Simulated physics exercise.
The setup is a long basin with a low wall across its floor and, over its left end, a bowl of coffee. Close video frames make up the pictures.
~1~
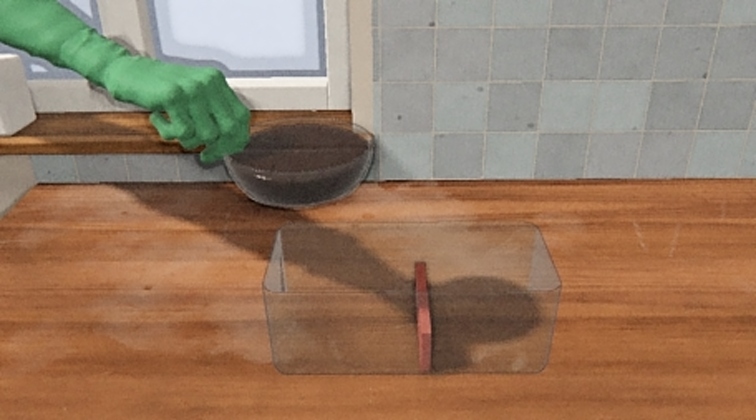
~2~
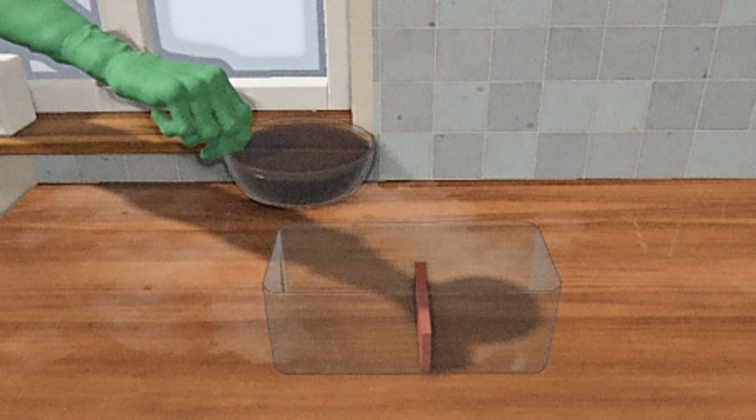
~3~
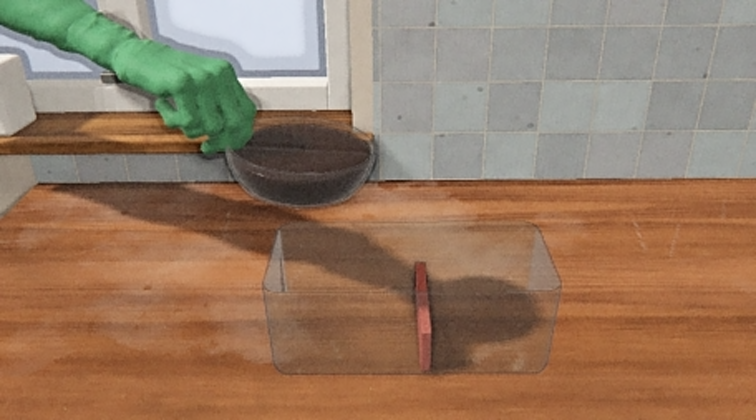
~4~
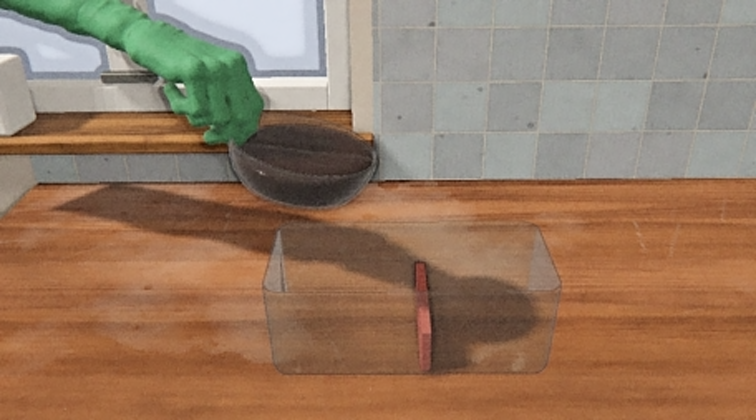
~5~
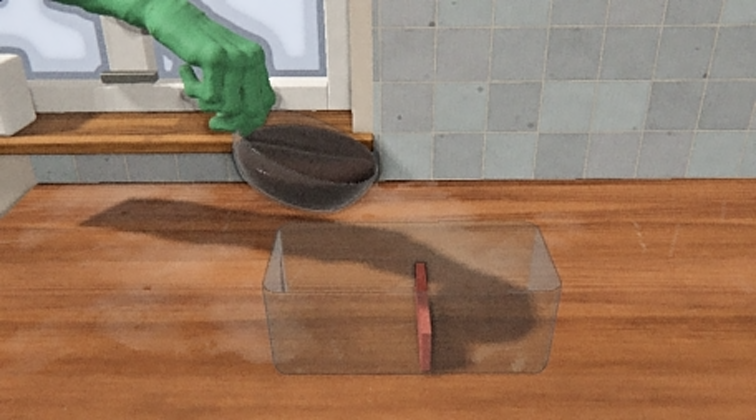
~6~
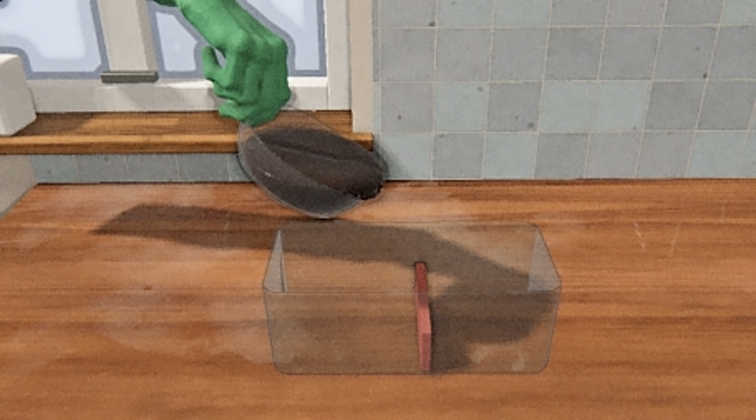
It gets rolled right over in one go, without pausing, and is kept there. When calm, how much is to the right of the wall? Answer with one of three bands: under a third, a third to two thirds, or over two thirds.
Under a third.
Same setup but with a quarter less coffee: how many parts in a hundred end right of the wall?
Something like 10 per cent, give or take.
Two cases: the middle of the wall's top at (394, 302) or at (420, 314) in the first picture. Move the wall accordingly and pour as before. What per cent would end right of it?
About 65 per cent, then about 40 per cent.
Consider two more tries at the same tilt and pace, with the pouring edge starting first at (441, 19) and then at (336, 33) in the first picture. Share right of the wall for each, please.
About 75 and 15 per cent.
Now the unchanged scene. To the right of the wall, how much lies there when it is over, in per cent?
About 20 per cent.
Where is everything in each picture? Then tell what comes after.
In the first picture, it leans 0°; its right rim is at (372, 143); the coffee meets the walls at (230, 148) and (370, 148); the long basin's rim runs from (271, 256) to (549, 255); the wall's top is at (423, 297).
In the second picture, it leans 2°; its right rim is at (373, 145); the coffee meets the walls at (230, 147) and (370, 149).
In the third picture, it leans 6°; its right rim is at (375, 151); the coffee meets the walls at (232, 145) and (371, 151).
In the fourth picture, it leans 13°; its right rim is at (376, 159); the coffee meets the walls at (235, 142) and (374, 155).
In the fifth picture, it leans 23°; its right rim is at (376, 171); the coffee meets the walls at (238, 140) and (373, 161); 3 per cent is over the edge.
In the sixth picture, it leans 34°; its right rim is at (373, 184); the coffee meets the walls at (243, 141) and (353, 163); 10 per cent is over the edge.
A moment on, the tilt is 97° and 5 per cent is still to pour, 50 is left of the wall and 18 right of it.
Next, the tilt is 102° and 0 per cent is still to pour, 74 is left of the wall and 21 right of it.
Then the tilt is 102° and 0 per cent is still to pour, 71 is left of the wall and 22 right of it.
Later the tilt is 102° and 0 per cent is still to pour, 71 is left of the wall and 22 right of it.
In the end 71 per cent lies left of the wall, 22 right of it and 7 outside.
